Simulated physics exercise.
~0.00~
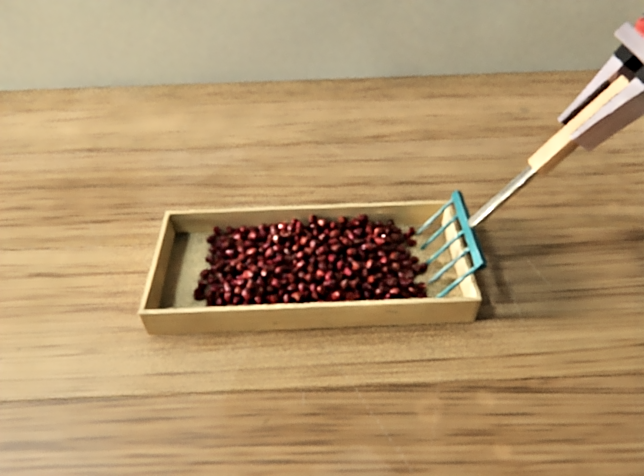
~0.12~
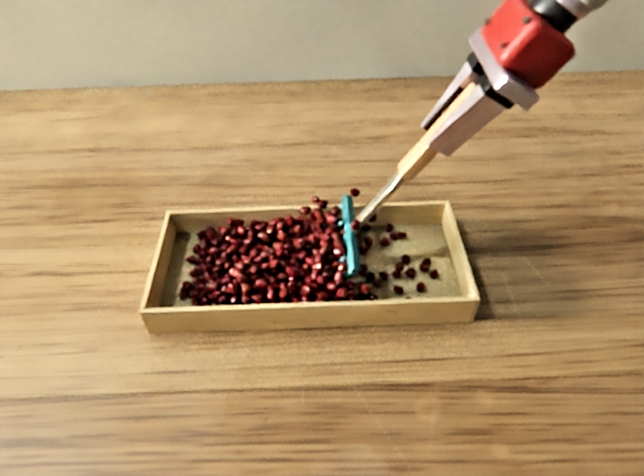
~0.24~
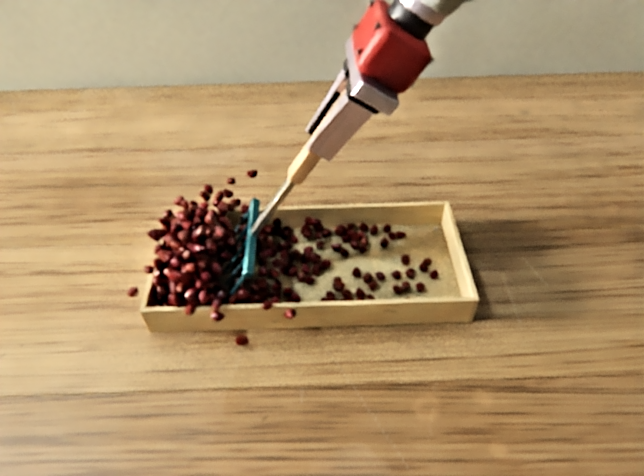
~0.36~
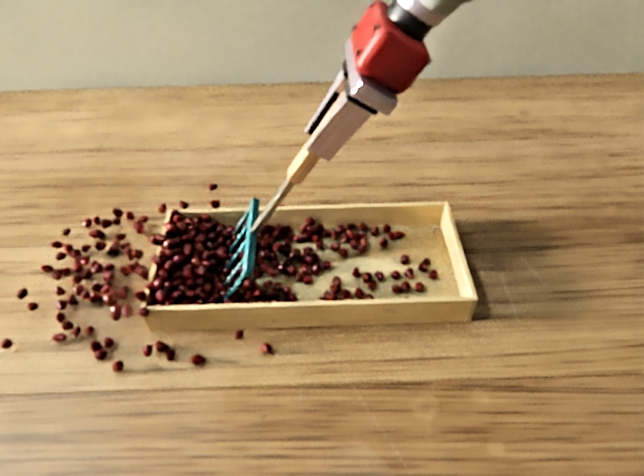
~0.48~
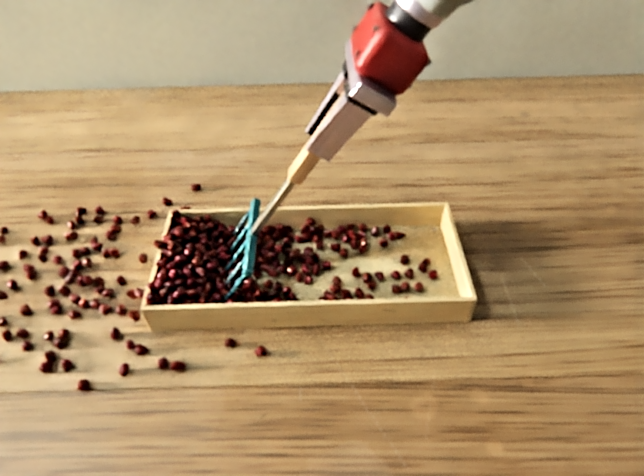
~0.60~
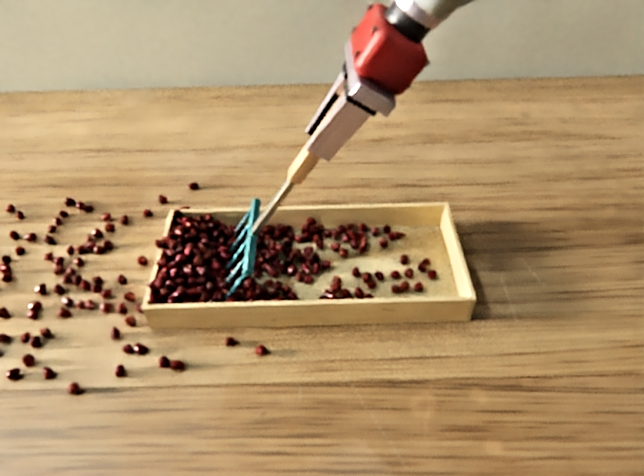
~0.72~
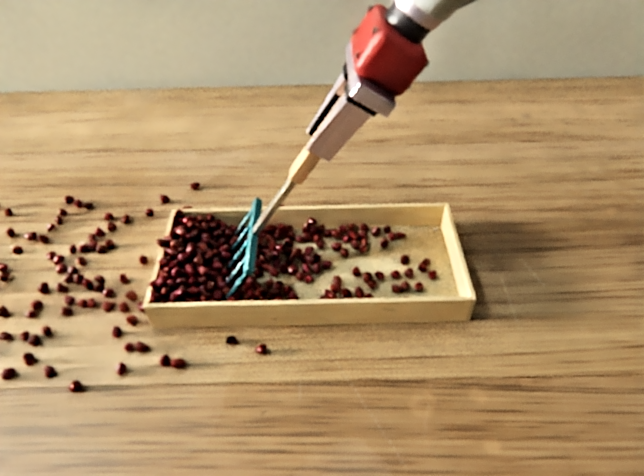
At the start, a shallow wooden tray full of dark red beans sits on a wood-grained table, with a teal comb held by a robot arm at its right end. The arm sweeps the comb left through the tray, pushing most of the beans ahead of it and leaving some scattered behind. Near the left end the beans pile up and begin spilling over the edges. The comb stops there while loose beans scatter across the table, mostly to the left. Finally they settle, with a dense heap still in the tray's left end.
